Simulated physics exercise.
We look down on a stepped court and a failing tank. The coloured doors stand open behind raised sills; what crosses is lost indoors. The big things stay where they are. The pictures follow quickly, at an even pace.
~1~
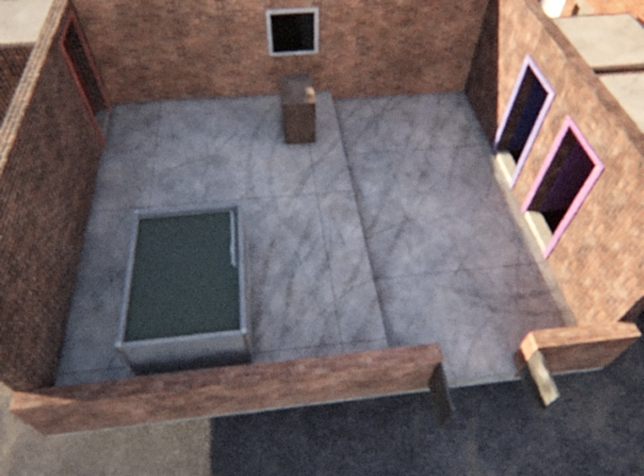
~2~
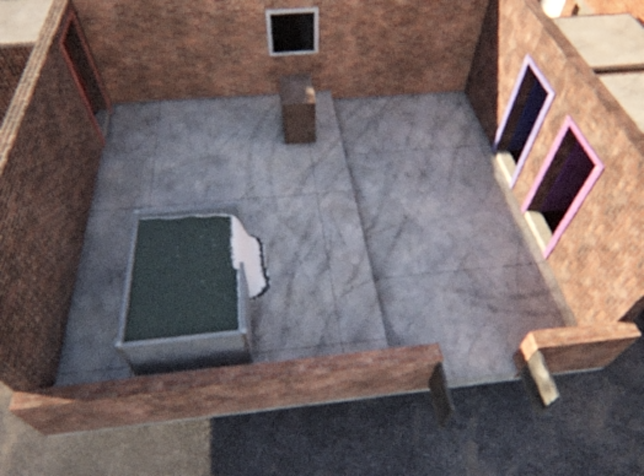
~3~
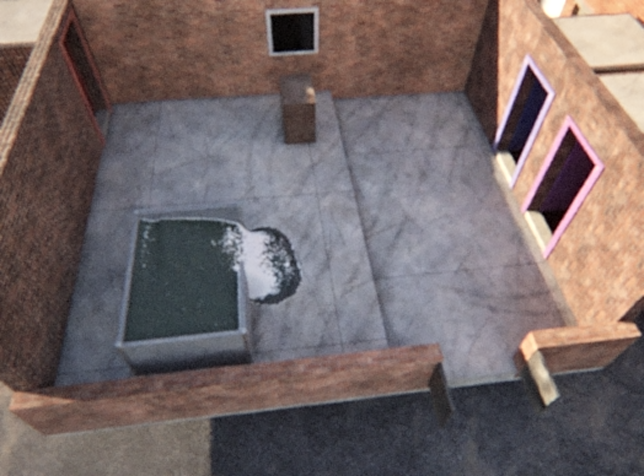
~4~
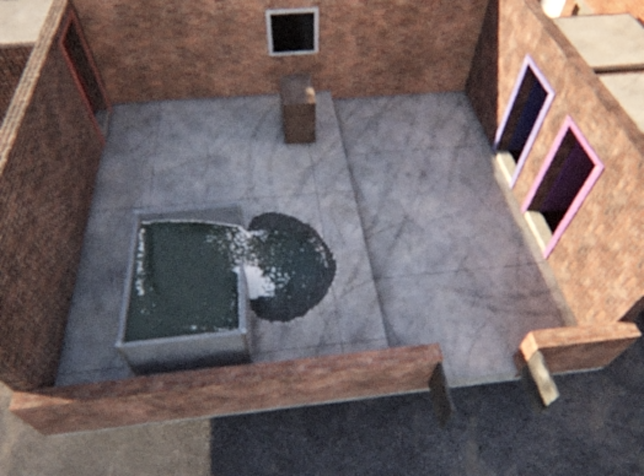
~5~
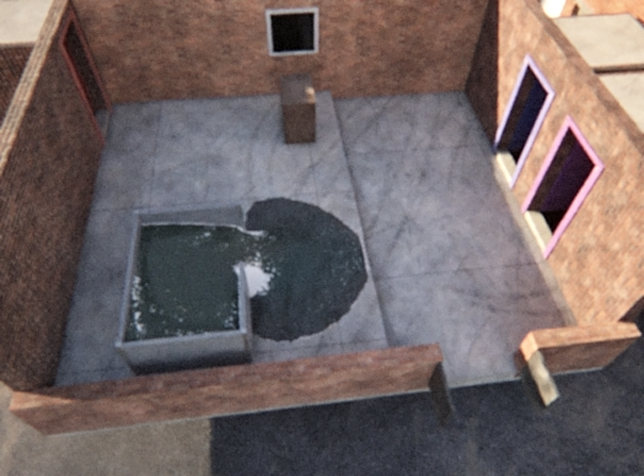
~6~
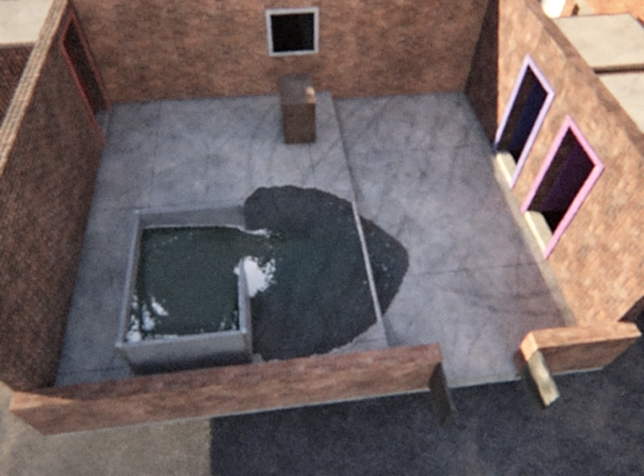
Dark water burst through the right side of a tank in a brick-walled court, foaming white at the gap, then spread in a widening pool across the grey floor and over the step.
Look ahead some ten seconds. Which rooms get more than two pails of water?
The red door admits no more than that; the blue door lets in a lot; the purple door lets in a lot.
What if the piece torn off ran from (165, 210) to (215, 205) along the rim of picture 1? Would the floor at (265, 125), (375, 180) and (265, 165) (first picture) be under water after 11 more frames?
In turn: Wet, not flooded, flooded.
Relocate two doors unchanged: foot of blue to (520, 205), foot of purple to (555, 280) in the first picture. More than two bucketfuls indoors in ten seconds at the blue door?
My reading: The blue one goes over.
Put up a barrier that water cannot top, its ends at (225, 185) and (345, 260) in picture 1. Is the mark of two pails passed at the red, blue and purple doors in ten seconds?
One by one: Red is under, blue is under, purple takes less.
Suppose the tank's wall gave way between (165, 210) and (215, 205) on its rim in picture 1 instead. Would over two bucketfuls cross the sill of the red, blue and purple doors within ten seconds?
My reading: The red one floods, the blue one holds, the purple one holds.
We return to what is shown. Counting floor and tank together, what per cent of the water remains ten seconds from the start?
Close to 78 %.
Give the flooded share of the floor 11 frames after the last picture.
About 55 per cent.
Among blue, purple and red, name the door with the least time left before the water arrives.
First comes the purple one.
A moment on, water covers 35 % of the floor; the red door not reached, the blue door not reached, the purple door wet at the sill, nothing in.
Next, water covers 55 % of the floor; the red door not reached, the blue door under two buckets in, the purple door over two buckets in.
Then, water covers 55 % of the floor; the red door not reached, the blue door over two buckets in, the purple door far over two buckets in.
Later, water covers 55 % of the floor; the red door not reached, the blue door over two buckets in, the purple door far over two buckets in.
In the end, water covers 55 % of the floor; the red door not reached, the blue door over two buckets in, the purple door far over two buckets in.
